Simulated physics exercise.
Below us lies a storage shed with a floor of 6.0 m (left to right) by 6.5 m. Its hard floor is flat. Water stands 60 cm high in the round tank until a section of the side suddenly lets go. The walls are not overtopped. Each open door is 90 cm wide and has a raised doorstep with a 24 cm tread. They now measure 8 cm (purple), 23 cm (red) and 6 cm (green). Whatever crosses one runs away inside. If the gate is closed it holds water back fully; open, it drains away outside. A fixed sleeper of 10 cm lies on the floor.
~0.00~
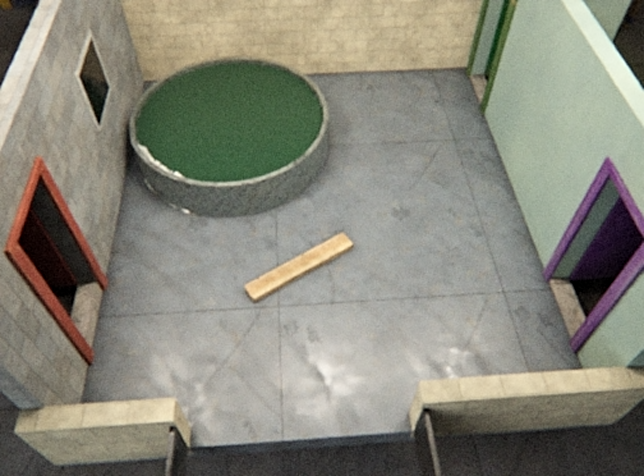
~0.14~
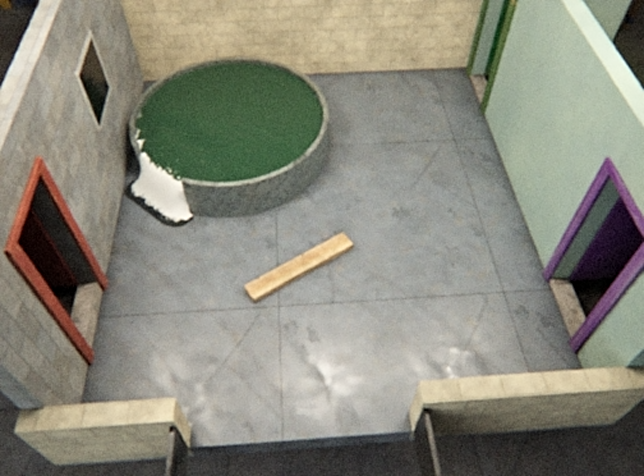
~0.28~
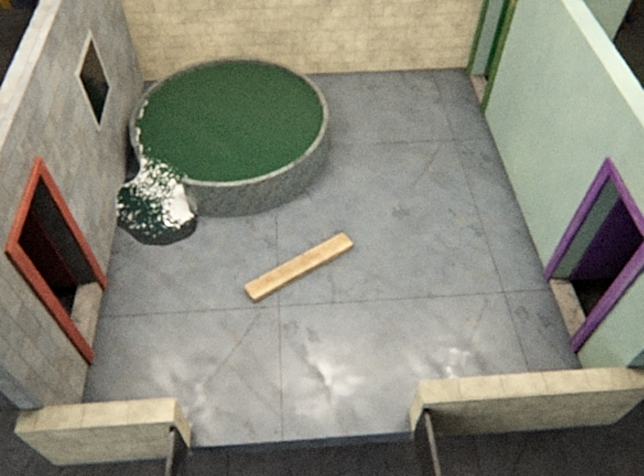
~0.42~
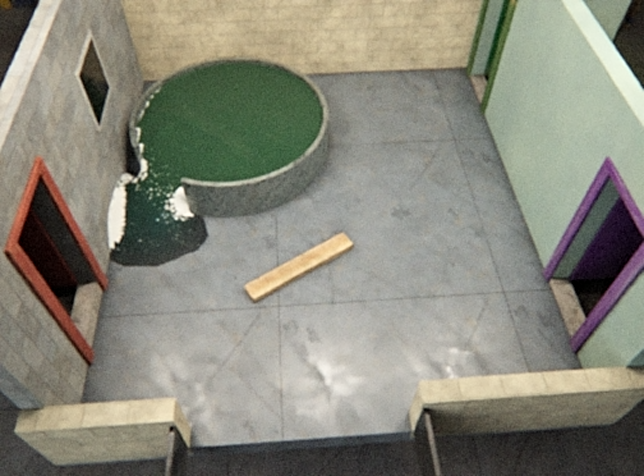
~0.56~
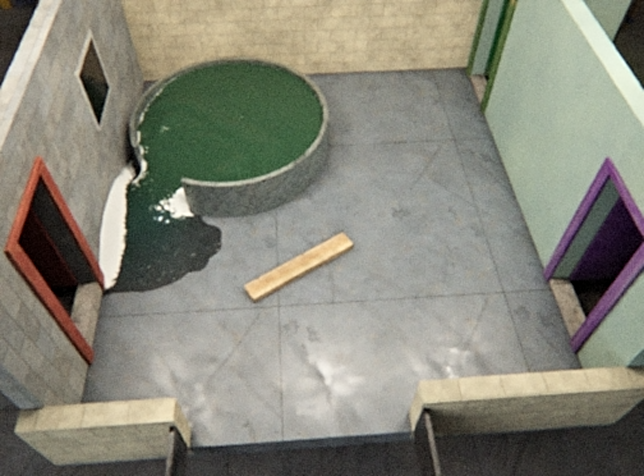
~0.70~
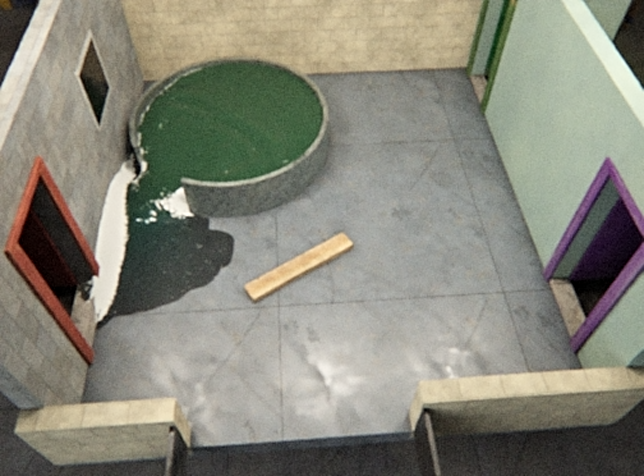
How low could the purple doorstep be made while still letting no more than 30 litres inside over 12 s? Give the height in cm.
It would have to be roughly 9.5 cm high.
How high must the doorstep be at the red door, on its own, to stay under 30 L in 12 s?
Roughly 9.5 cm at red.
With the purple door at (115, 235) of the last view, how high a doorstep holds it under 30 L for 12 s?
About 33 cm.
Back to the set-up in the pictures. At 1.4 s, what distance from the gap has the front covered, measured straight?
About 3.6 m.
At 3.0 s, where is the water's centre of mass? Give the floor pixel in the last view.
Near (214, 189).
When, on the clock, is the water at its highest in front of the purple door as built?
Around 5.5 s.
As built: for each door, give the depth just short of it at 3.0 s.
In cm: Purple 0, red 14, green 0.
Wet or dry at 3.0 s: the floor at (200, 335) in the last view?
It is flooded.
After 1.4 s water covers 15 % of the floor, deepest (48 cm) near (121, 206); it has not reached the purple door.
After 3.0 s water covers 30 % of the floor, deepest (38 cm) near (76, 434); it has not reached the purple door.
After 12.0 s water covers 95 % of the floor, deepest (14 cm) near (121, 206); 9 cm at the purple door, 63 litres in over its 8 cm doorstep.
At the purple door as built, the water arrived by 4.5 s and peaked near 13 cm at 5.4 s.
Run again over the same 12 s with other heights there, 63 litres in over 8 cm, 10 litres over 11.5 cm. The limit of 30 litres is kept from about 9.5 cm up.
